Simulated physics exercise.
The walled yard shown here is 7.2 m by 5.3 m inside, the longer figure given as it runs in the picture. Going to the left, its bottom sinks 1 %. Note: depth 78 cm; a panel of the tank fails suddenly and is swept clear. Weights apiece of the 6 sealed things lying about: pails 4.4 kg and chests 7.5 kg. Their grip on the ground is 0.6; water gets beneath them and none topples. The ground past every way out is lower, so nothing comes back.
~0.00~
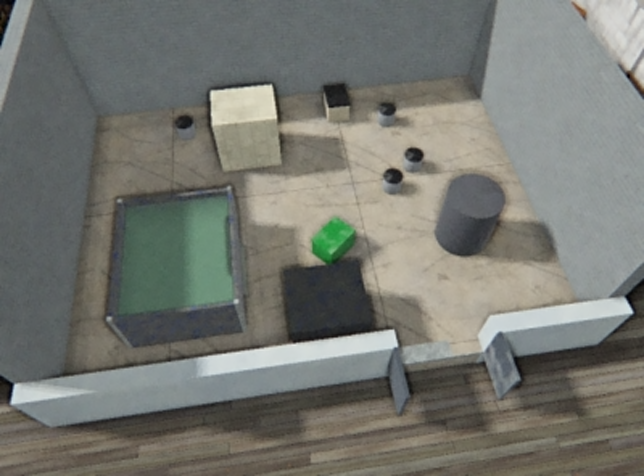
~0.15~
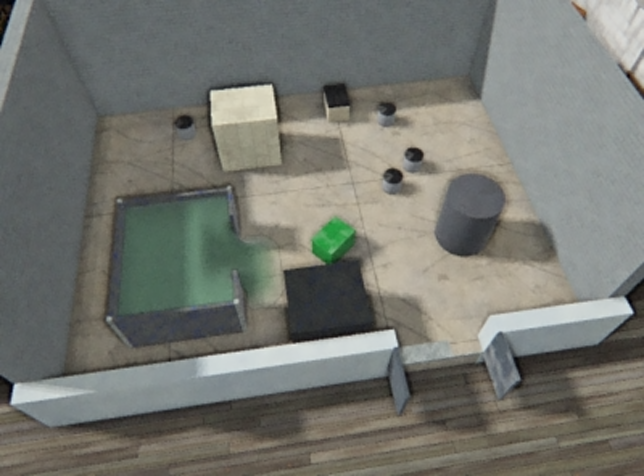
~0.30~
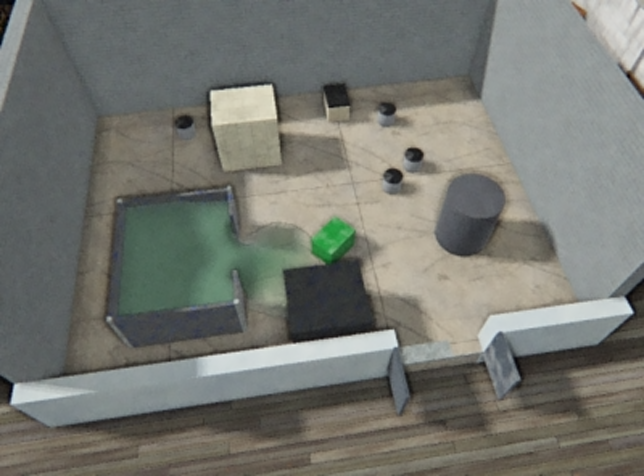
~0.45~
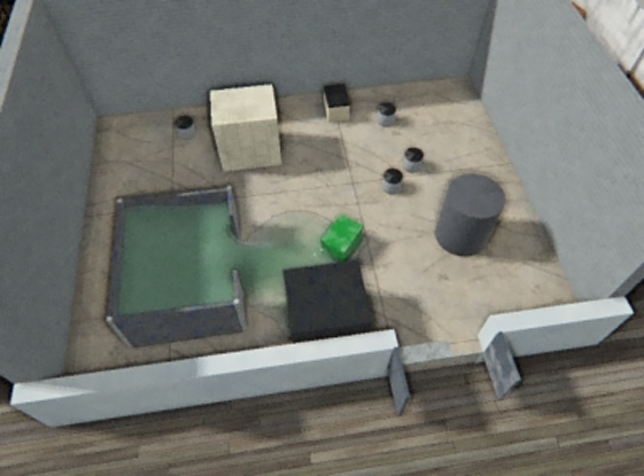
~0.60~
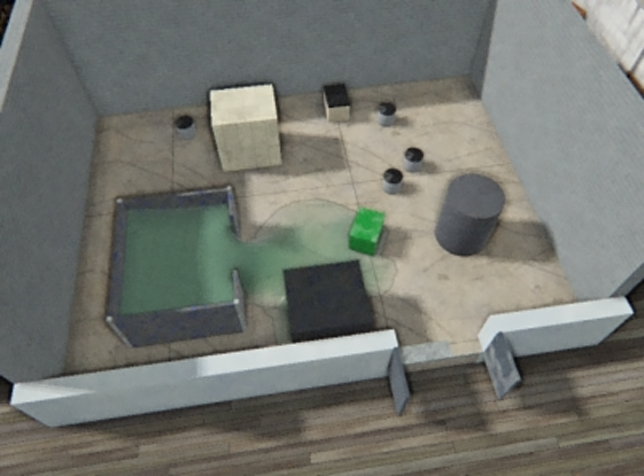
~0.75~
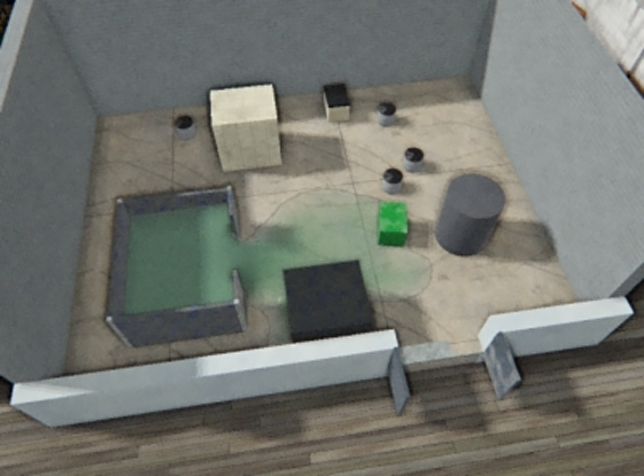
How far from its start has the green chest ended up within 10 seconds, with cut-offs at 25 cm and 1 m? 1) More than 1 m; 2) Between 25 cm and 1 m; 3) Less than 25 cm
1.
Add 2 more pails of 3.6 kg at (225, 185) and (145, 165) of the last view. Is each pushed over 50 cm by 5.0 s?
So it goes behind the line, then behind the line.
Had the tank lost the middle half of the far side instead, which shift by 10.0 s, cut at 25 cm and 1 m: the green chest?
The green chest remains in place.
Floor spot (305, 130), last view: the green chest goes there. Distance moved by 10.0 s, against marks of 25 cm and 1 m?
In the end it goes partway.
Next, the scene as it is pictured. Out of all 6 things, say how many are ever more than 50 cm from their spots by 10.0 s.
Result: 6.
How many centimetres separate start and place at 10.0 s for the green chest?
Around 300 cm from where it started.
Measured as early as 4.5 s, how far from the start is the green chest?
Roughly 350 cm.
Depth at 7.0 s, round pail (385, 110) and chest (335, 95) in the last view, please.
Roughly 10 and 6 cm.
After 2.0 s the green chest is near (498, 139), 3.3 m from its start, afloat; 0 of 6 are out; 2 afloat.
After 4.5 s the green chest is near (430, 84), 3.6 m from its start, afloat; 0 of 6 are out; 5 afloat.
After 7.0 s the green chest is near (203, 104), 3.6 m from its start, afloat; 0 of 6 are out; 5 afloat.
After 10.0 s the green chest is near (166, 183), 2.8 m from its start, afloat; 0 of 6 are out; 4 afloat.
